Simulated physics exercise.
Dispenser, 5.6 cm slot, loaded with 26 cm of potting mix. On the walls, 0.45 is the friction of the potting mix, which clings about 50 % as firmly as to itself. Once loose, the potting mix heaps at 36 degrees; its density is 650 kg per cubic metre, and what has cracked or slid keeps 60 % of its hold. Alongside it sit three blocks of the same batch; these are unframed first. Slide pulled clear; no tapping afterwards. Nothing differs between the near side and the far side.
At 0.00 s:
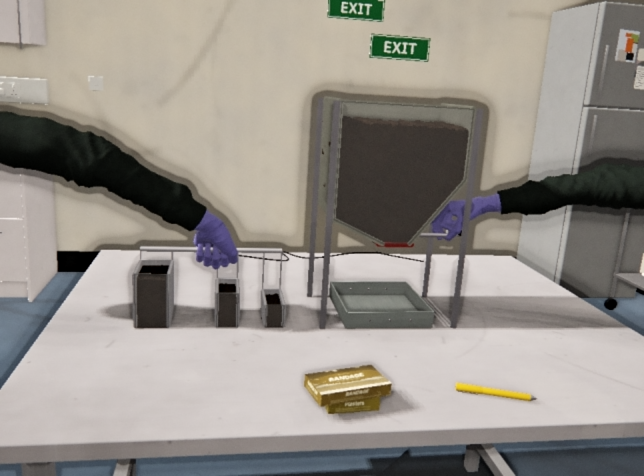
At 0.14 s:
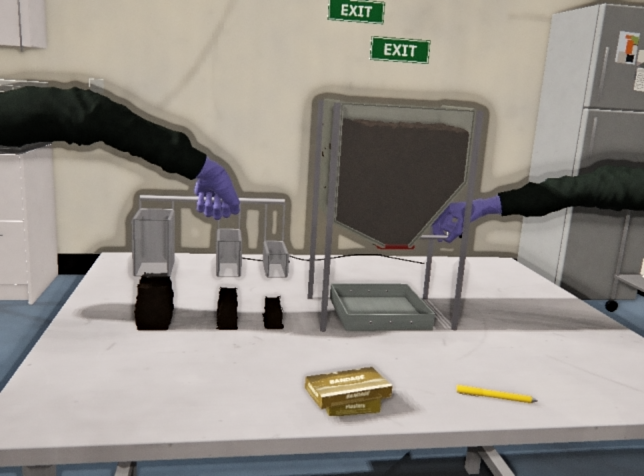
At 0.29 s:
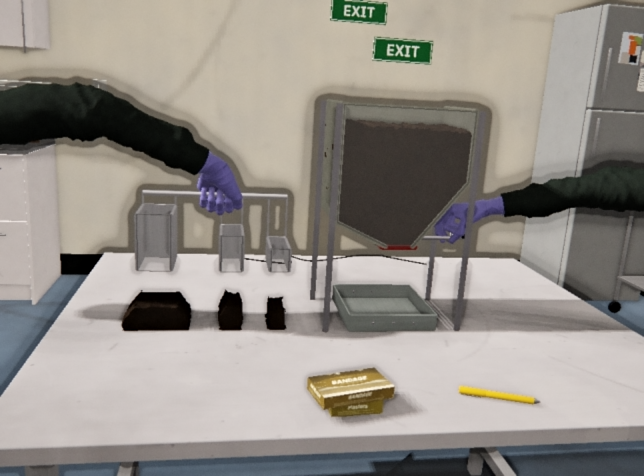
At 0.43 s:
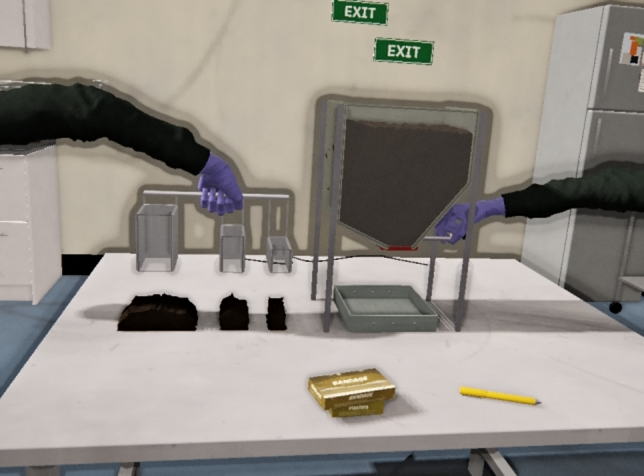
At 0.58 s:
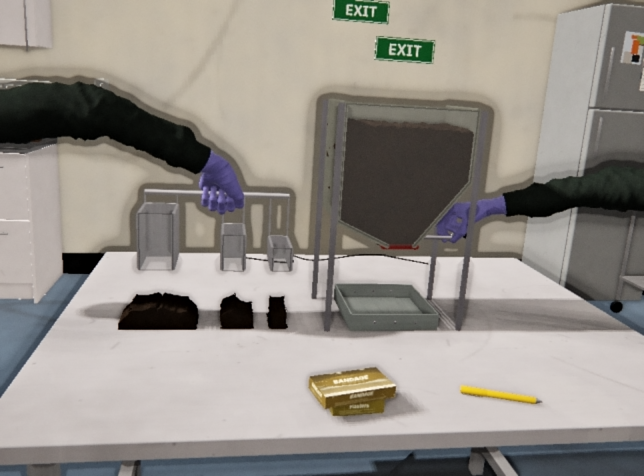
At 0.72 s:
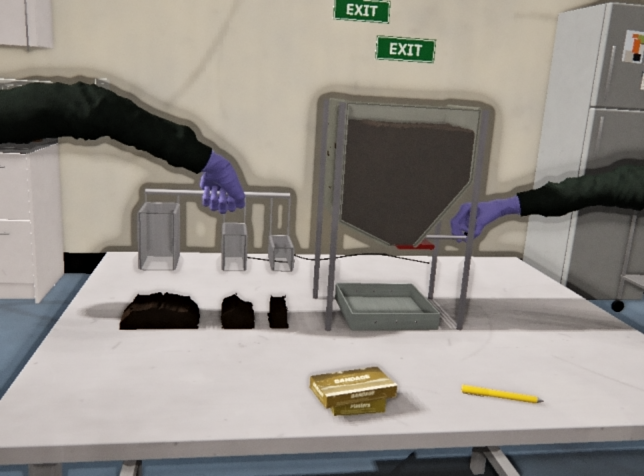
To begin with, two gloved hands hold a rack of three small moulds and the handle of a clear hopper full of dark material. The left hand lifts the moulds away, and the largest uncovered block slumps wide while the smallest barely changes. Finally, the right hand pulls the slide slightly rightward.
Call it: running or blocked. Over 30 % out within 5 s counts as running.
Running.
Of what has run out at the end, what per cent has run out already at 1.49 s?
That figure sits at some 10 percent.
By 1.07 s, 1 % has run out.
By 1.49 s, 11 % has run out.
By 1.90 s, 22 % has run out.
By 2.32 s, 31 % has run out.
By 5.62 s, at the end, 93 % has run out.
